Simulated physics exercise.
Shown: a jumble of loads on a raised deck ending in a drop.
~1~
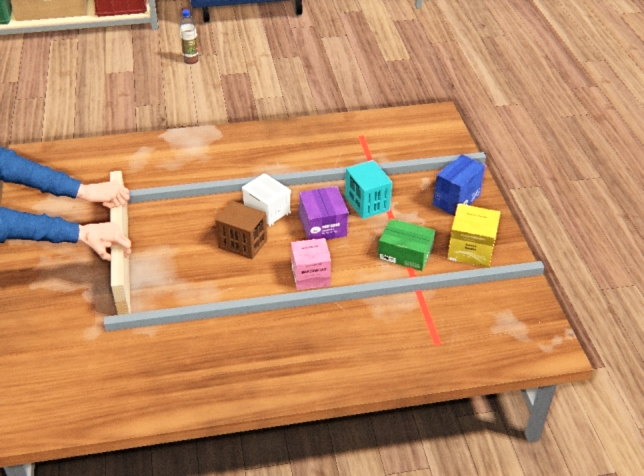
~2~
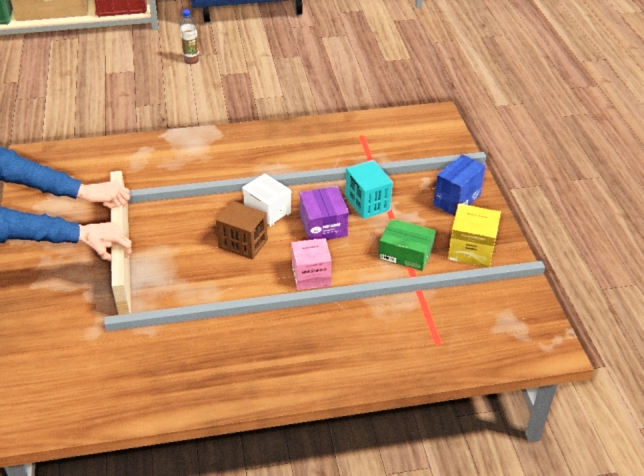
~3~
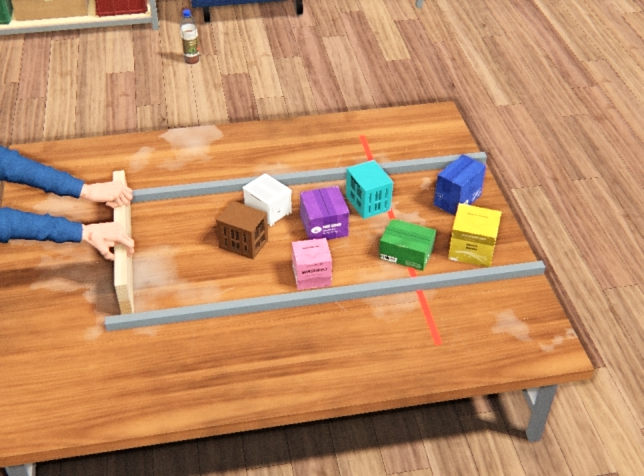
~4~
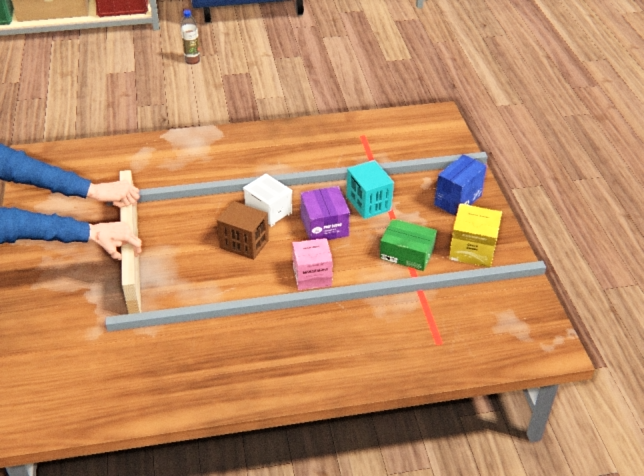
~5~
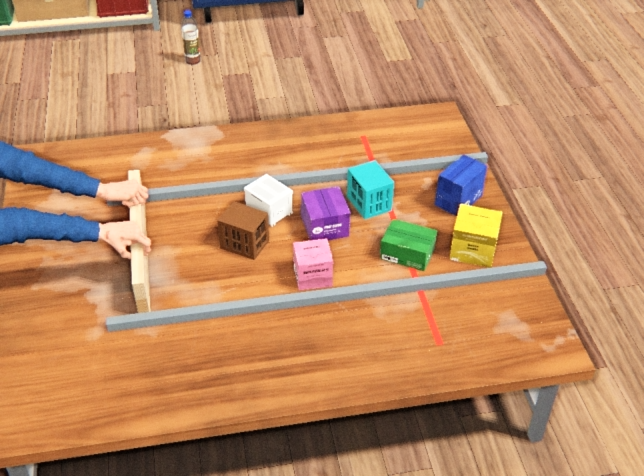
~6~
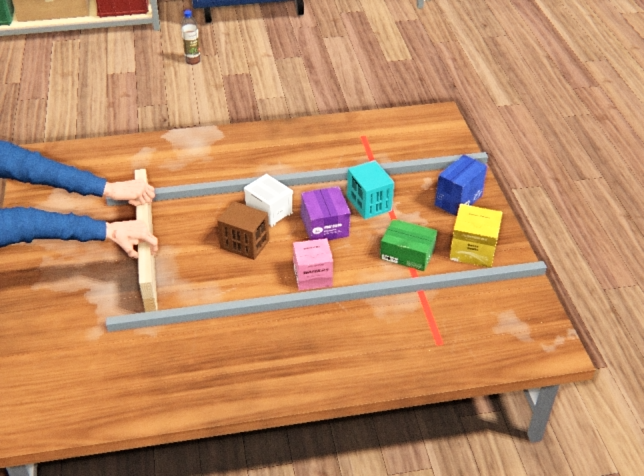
Two blue-sleeved arms slide an upright wooden plank slowly a short way rightward from the left of a raised wooden table, seen from above at an angle on a plank floor. Between two grey rails sit brown, white, purple, pink, teal and green boxes, with blue and yellow ones at the right, past a red line. The boxes stay put, untouched, and the view holds practically still.
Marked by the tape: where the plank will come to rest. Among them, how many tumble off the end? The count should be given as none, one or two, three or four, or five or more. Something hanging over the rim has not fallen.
Final count: None.
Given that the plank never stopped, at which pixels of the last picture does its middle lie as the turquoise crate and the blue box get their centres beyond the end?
(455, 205) and then (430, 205), give or take.
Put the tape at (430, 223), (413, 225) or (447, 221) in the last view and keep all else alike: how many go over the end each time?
Per try: 1; 0; 2.
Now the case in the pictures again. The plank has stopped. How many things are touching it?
It's touching 3 at the end.
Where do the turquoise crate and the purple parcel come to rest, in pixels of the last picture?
First: About (440, 171); second: About (434, 199).
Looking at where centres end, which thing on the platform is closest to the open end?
The yellow box is the one.
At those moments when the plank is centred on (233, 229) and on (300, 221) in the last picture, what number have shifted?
1 and 5.
Early on, none off yet; blue box at rest near (461, 186); yellow box at rest near (476, 236); green box at rest near (408, 245).
A while later, none off yet; blue box at rest near (461, 186); yellow box at rest near (476, 236); green box travelled a little near (422, 242).
Finally, the number that fall off is zero.
